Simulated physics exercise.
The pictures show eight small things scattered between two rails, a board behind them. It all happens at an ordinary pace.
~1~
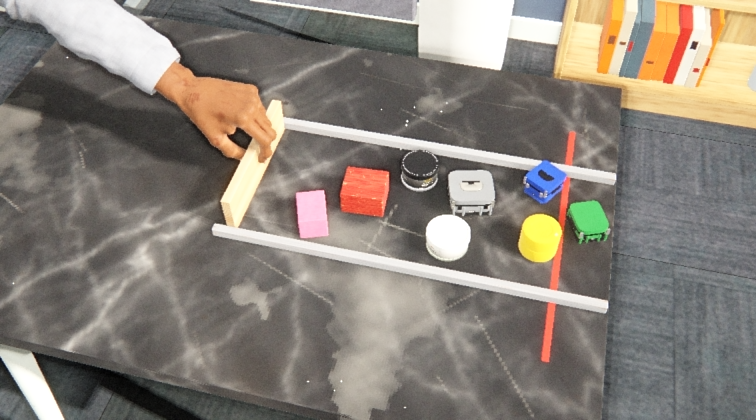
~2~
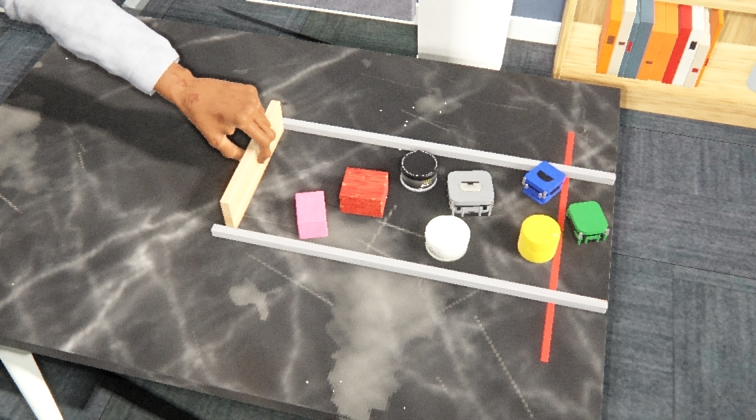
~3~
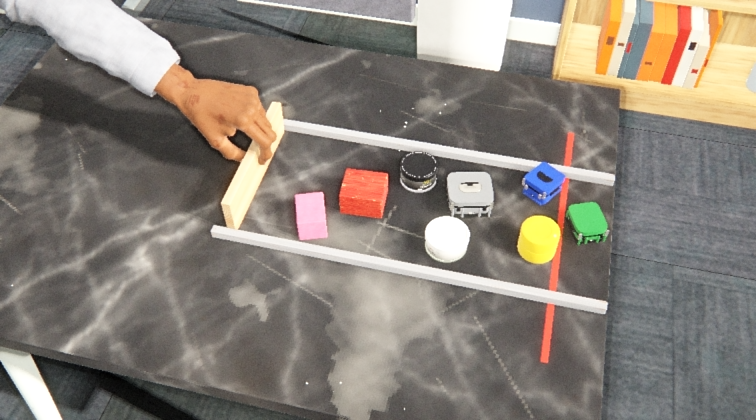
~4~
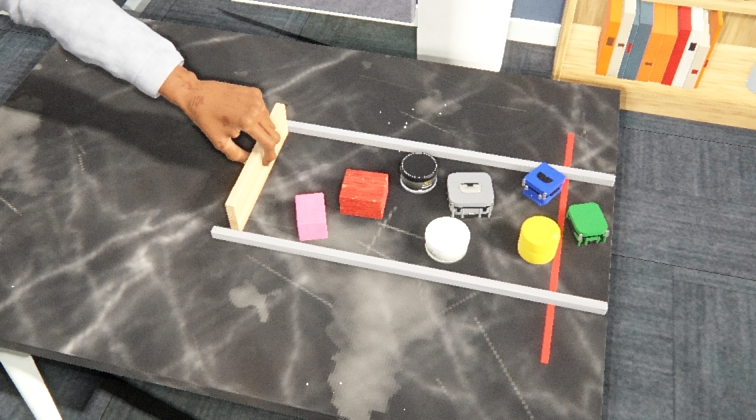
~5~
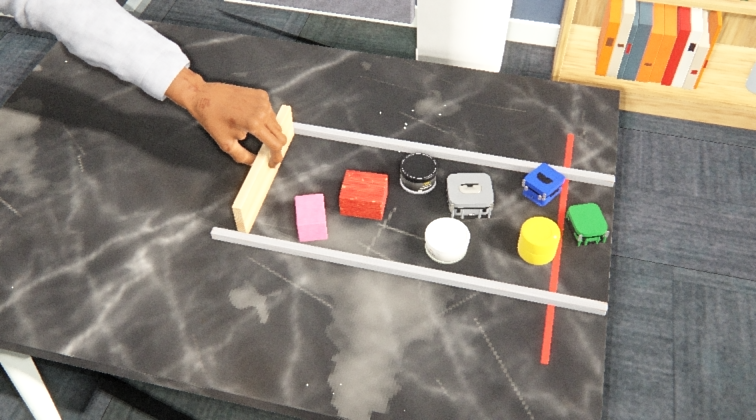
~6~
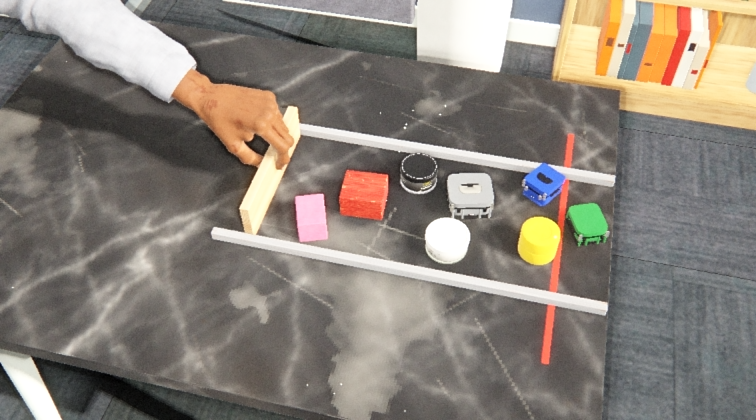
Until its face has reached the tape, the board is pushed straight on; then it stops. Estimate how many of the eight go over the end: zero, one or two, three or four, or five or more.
Three, maybe four go.
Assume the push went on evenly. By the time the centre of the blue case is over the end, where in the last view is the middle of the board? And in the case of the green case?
Its middle is about (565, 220) and about (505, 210).
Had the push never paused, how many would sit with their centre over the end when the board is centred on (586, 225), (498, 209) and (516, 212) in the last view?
Respectively 5, 0 and 1.
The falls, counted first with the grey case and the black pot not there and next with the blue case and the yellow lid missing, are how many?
You'd see 1 fallen, and 2 in the other try.
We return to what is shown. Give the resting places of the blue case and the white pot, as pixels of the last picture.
The first one ends at (613, 193), the second at (609, 284).
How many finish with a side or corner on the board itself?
Total: 3.
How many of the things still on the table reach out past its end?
I make it 2.
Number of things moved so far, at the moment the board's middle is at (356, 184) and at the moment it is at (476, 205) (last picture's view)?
By then 2, and later 7.
A little later, none off yet; green case at rest near (587, 225); yellow lid at rest near (539, 241); blue case at rest near (543, 186).
Next, none off yet; green case tilted a little near (621, 229); yellow lid shifted about its own width near (577, 243); blue case shifted about its own width near (571, 186).
When it is over, the number that fall off is three or four; down, grey case, yellow lid and green case.
